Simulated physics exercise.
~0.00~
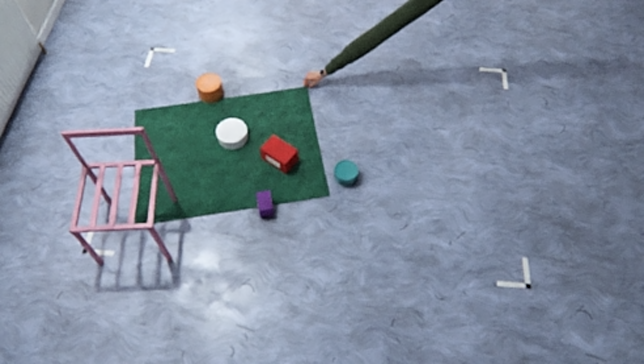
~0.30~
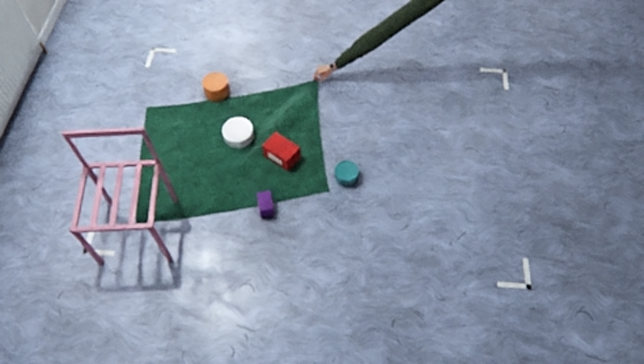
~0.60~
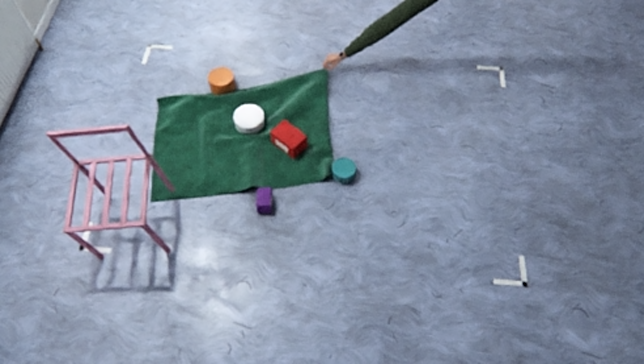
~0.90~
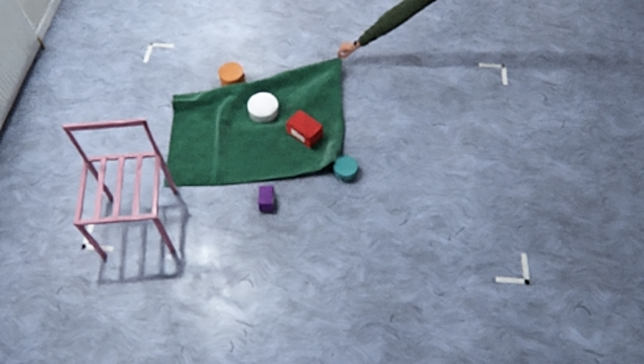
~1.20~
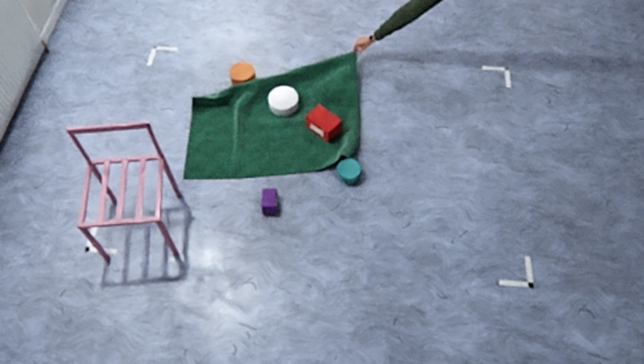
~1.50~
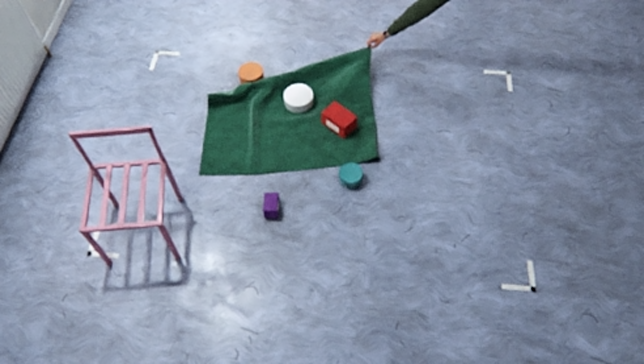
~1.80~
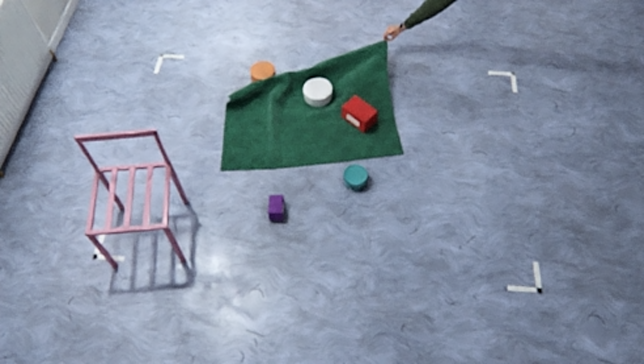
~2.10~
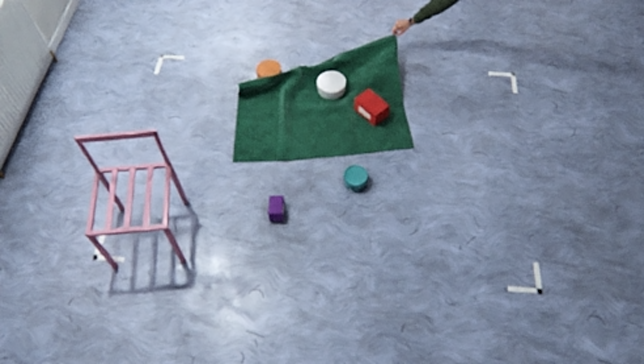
A hallway floor with a mottled blue-grey surface and pale corner marks is seen from above through a slightly swaying camera. A green sheet lies left of centre, holding a white tub and a red carton, with an orange tub at its upper edge, a pink chair to the left, a purple box below and a teal bucket to the right. A hand reaching from the top grips the sheet's upper right corner and drags it right and upward. The white tub and red carton ride along, while the orange tub shifts slightly. The sheet ends rumpled above the teal bucket, which stays put like the chair and purple box, the hand still at its corner.
